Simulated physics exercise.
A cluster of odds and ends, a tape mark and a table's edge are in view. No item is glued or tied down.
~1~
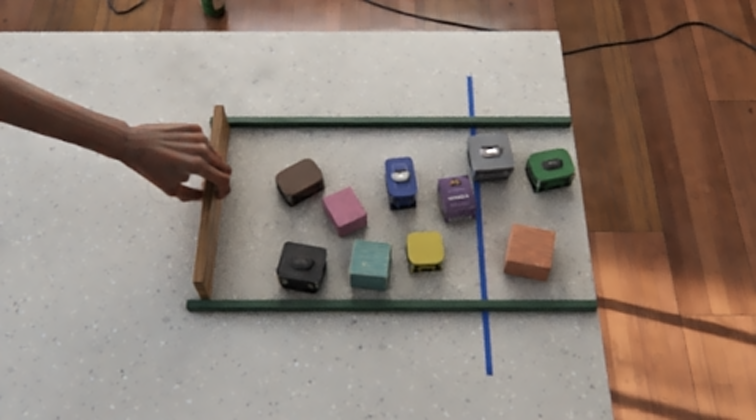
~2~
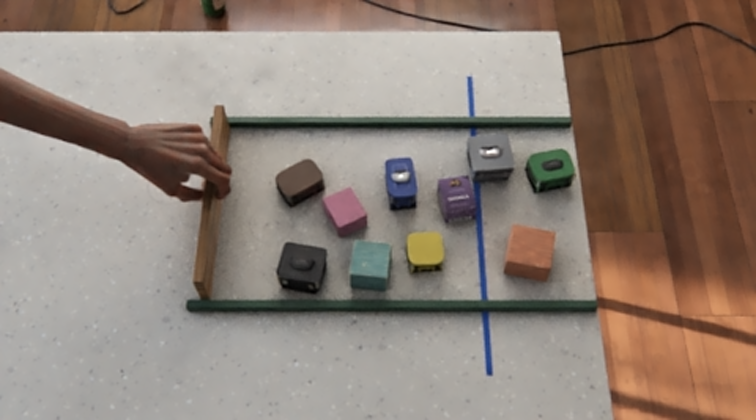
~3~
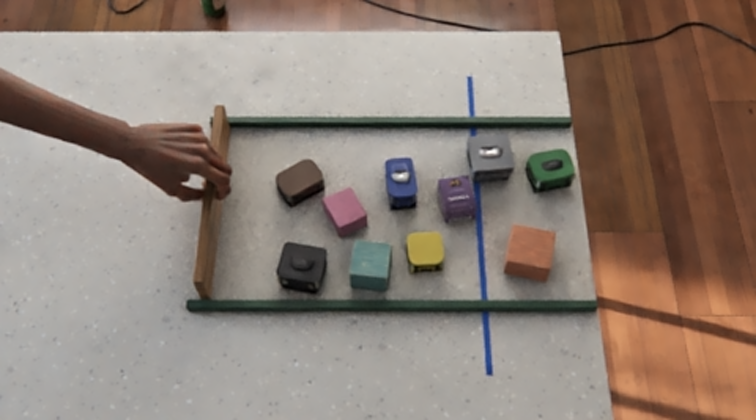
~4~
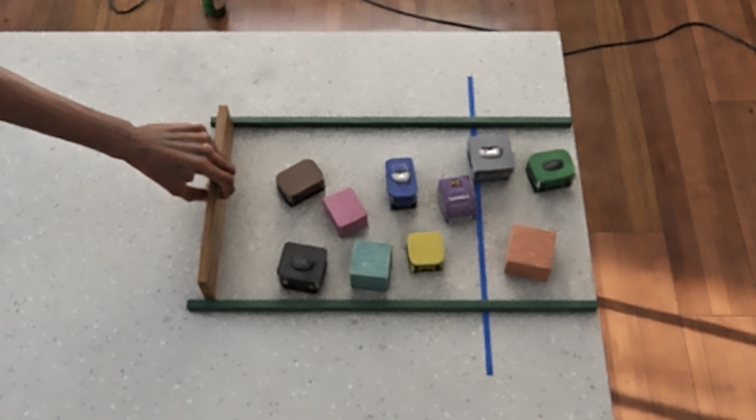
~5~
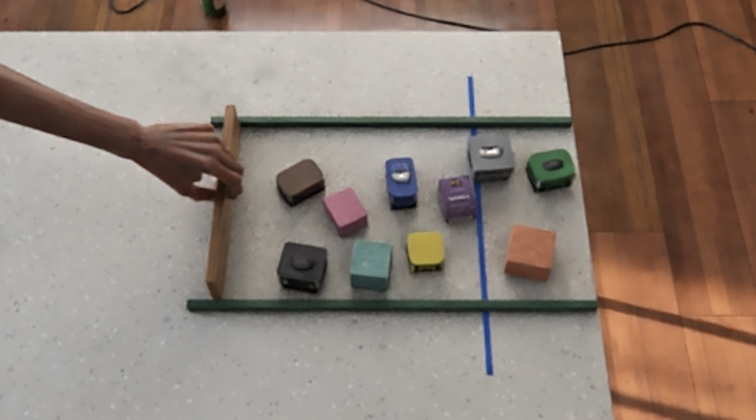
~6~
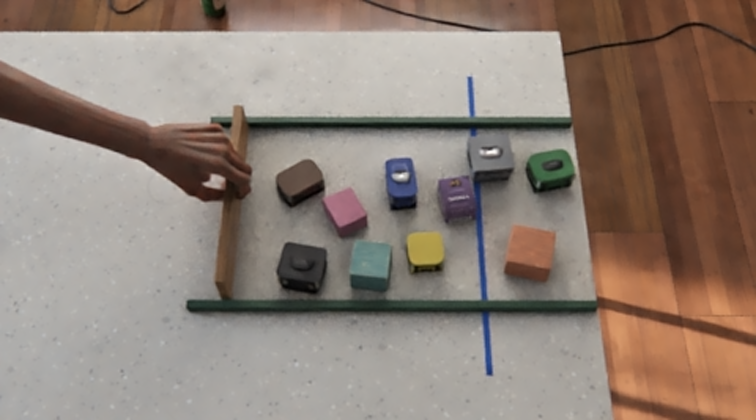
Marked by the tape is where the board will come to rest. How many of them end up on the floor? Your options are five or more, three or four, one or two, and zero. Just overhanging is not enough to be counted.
My pick is one or two.
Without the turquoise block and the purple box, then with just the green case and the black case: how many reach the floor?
0, then 0.
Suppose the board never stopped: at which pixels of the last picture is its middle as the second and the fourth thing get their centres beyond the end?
At (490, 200) for the second, at (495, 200) for the fourth.
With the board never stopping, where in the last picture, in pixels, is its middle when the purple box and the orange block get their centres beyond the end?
The middle would be close to (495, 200) and then close to (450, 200).
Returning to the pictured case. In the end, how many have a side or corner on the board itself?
Well, it touches 3.
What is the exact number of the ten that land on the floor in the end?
The total is 1.
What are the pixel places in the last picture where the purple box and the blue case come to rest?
Roughly (567, 202); the other one roughly (535, 188).
Early on, none off yet; green case at rest near (550, 171); orange block at rest near (530, 253); grey case at rest near (490, 159).
A while later, none off yet; green case travelled a little near (569, 168); orange block travelled about its own width near (583, 252); grey case travelled about its own width near (521, 151).
Finally, the number that fall off is one or two; lost, orange block.
